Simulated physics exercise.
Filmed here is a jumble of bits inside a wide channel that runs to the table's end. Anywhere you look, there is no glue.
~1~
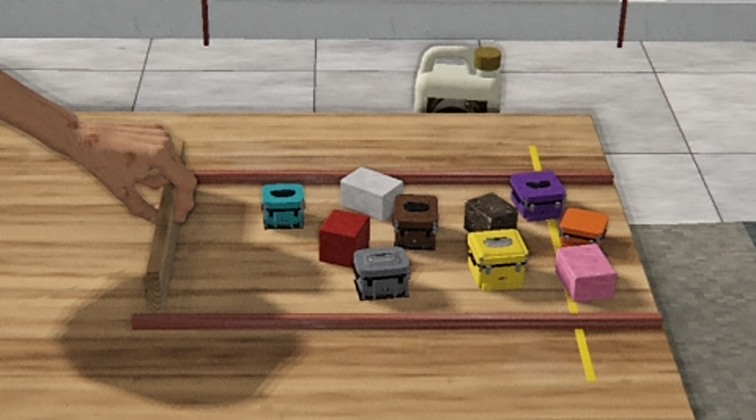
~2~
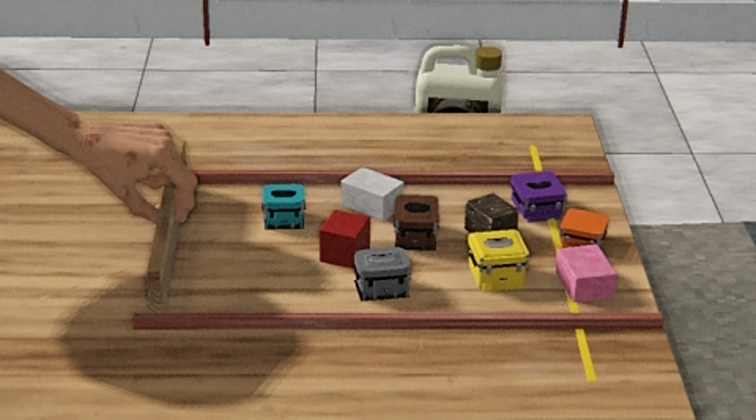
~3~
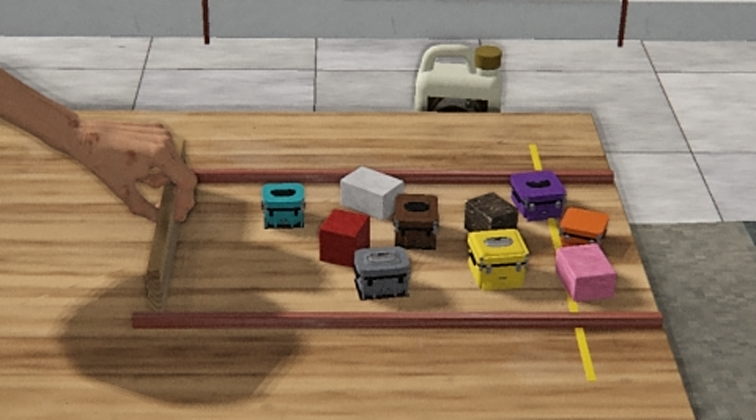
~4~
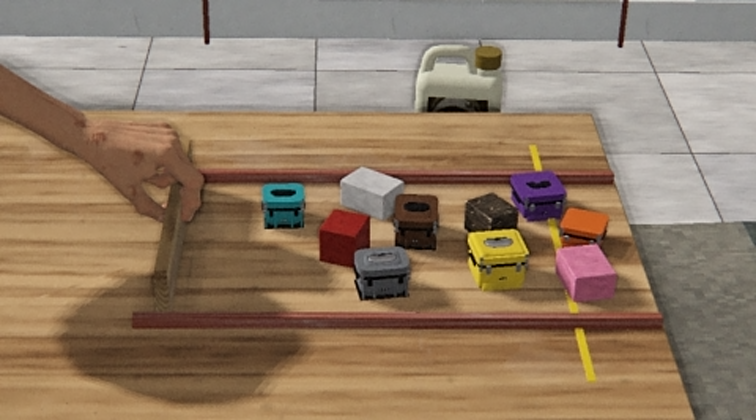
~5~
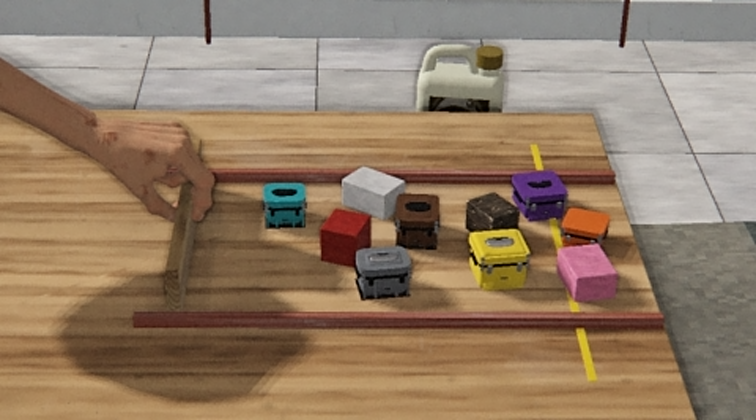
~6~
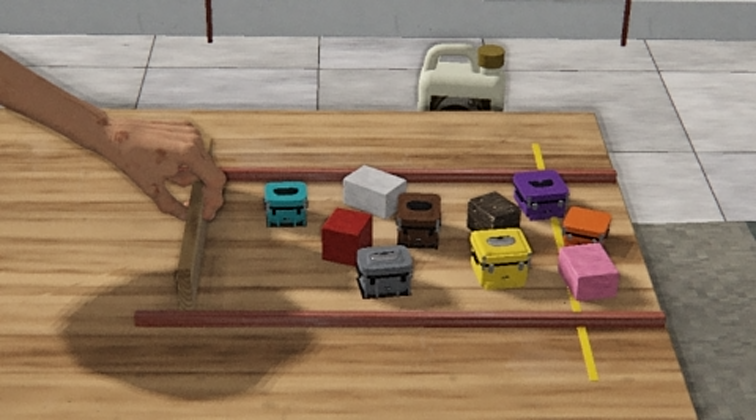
The footage shows a hand holding a board upright at the left of a channel on a wooden table, first nearly still, then sliding it slightly right toward scattered colourful cases and blocks, which stay essentially in place.
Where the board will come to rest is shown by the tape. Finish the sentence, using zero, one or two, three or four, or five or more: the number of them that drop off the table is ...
The number that drop off the table is three or four.
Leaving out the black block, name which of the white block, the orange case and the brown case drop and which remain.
The white block remains up; the orange case comes down; the brown case survives.
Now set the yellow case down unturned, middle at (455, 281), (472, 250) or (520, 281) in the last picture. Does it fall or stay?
Spot by spot, it stays put, then stays put, then stays put.
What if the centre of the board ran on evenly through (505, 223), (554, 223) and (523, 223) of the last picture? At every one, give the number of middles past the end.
It comes out as 1, then 3, then 1.
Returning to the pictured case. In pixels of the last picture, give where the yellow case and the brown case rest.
The first sits around (628, 253), while the other sits around (620, 222).
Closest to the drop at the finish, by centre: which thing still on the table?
Purple case.
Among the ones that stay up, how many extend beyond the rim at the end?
The total here is 3.
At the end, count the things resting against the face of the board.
It is in contact with 4.
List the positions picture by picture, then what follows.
Orange case (583, 232); pink block (585, 273); purple case (537, 196); board (168, 224); tape (558, 248), in the first frame.
Pink block (586, 273); yellow case (498, 259), in the second frame.
Purple case (537, 196); brown case (416, 222), in the third frame.
Orange case (584, 231); board (175, 223), in the fourth frame.
Pink block (587, 273); grey case (383, 272), in the fifth frame.
Orange case (586, 230); pink block (588, 272); purple case (540, 195); board (197, 222); tape (561, 247), in the sixth frame.
Soon after, none off yet; orange case at rest near (586, 230); pink block at rest near (588, 272); purple case at rest near (540, 195).
After that, none off yet; orange case moving near (592, 230); pink block at rest near (588, 272); purple case at rest near (540, 195).
In the end, the number that fall off is three or four; gone, black block, pink block and orange case.
